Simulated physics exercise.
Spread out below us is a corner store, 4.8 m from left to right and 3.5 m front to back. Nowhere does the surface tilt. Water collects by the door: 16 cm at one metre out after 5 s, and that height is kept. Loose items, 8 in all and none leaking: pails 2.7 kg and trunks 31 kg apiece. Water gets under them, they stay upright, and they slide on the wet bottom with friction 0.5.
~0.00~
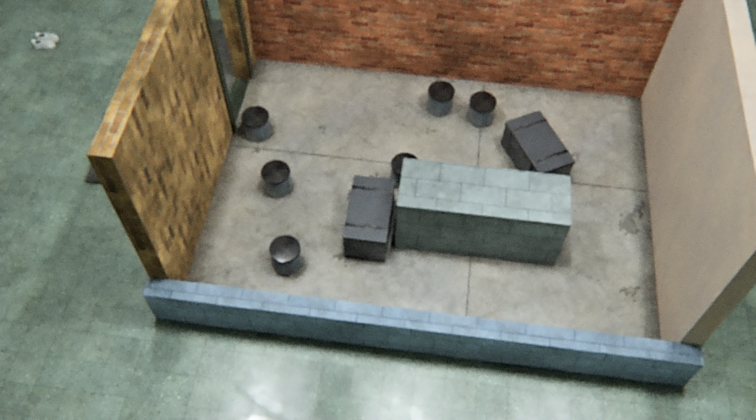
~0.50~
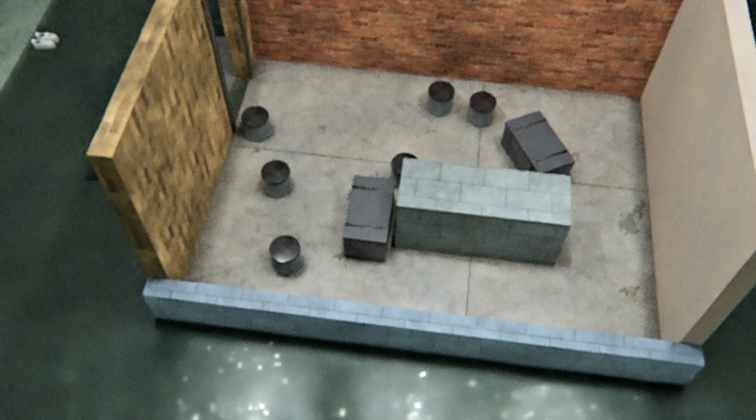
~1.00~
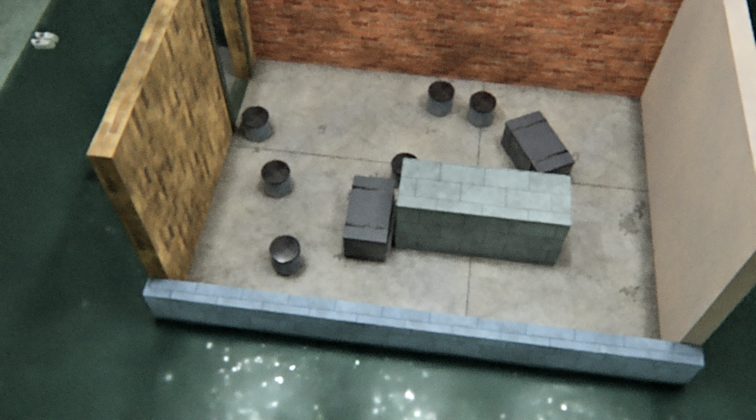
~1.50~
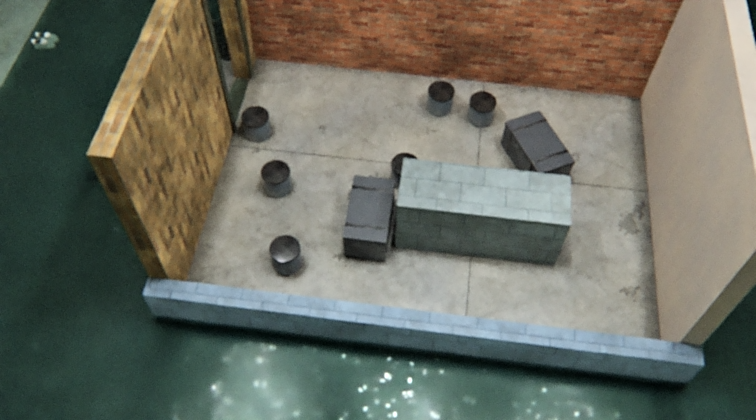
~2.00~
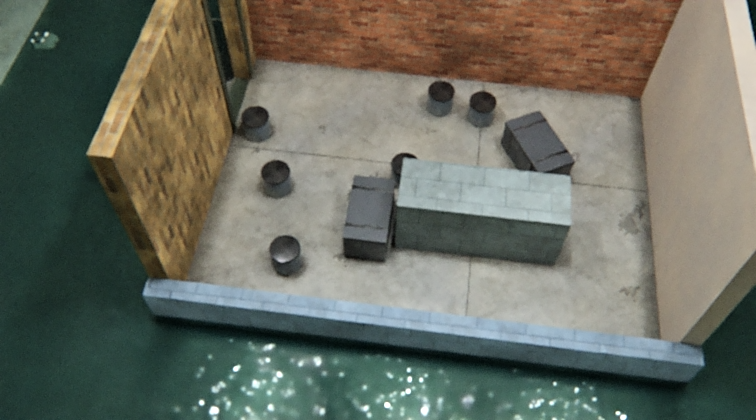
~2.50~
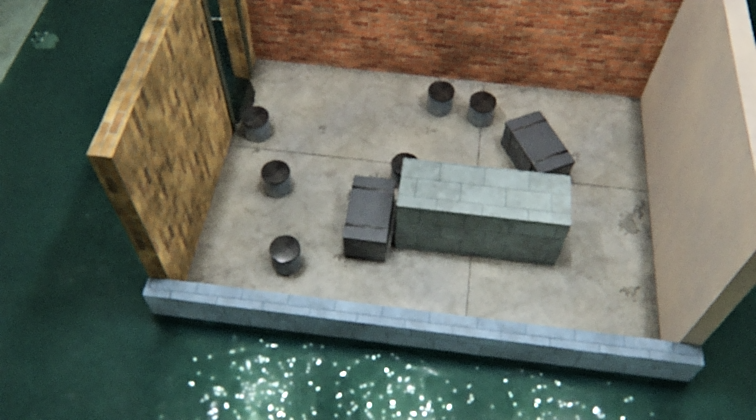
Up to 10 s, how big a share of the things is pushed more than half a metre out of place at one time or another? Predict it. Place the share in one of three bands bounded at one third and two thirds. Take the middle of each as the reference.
It goes in the band one third to two thirds.
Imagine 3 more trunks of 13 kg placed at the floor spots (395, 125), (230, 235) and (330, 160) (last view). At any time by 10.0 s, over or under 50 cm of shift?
Well, it goes above, below, above.
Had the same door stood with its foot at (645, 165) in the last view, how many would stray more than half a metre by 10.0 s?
So the tally would be 1.
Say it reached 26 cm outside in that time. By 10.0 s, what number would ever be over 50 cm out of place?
Count under that change: 5.
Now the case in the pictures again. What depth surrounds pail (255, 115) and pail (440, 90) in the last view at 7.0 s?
2 and 5 cm.
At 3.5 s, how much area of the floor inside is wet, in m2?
That flooded area is roughly 1.0 m2.
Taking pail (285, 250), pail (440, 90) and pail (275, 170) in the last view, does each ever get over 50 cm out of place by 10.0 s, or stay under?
First not as far, then farther, then not as far.
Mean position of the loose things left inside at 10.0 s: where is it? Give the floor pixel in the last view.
It sits at about (441, 184).
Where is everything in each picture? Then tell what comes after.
The first picture shows a pail at (441, 90), on the bottom; a pail at (405, 164), on the bottom; 0.0 m2 under water; 0 of 8 have shifted.
The second picture shows a pail at (441, 90), on the bottom; a pail at (405, 164), on the bottom; water covers 0.0 m2; 0 of 8 have shifted.
The third picture shows a pail at (441, 90) rests on the ground; a pail at (405, 164), on the bottom; water covers 0.0 m2; 0 of 8 have shifted.
The fourth picture shows a pail at (441, 90), on the bottom; a pail at (405, 164) rests on the ground; water covers 0.0 m2; 0 of 8 have shifted.
The fifth picture shows a pail at (441, 90) rests on the ground; a pail at (405, 164), on the bottom; water covers 0.0 m2; 0 of 8 have shifted.
The sixth picture shows a pail at (441, 90) rests on the ground; a pail at (405, 164) rests on the ground; 0.0 m2 under water; 0 of 8 have shifted.
After 3.5 s 0 of 8 are over 50 cm from their spots; 0 afloat.
After 4.5 s 0 of 8 are over 50 cm from their spots; 0 afloat.
After 7.0 s 0 of 8 are over 50 cm from their spots; 2 afloat.
After 10.0 s 3 of 8 are over 50 cm from their spots, and 3 have been at some point; 3 afloat.
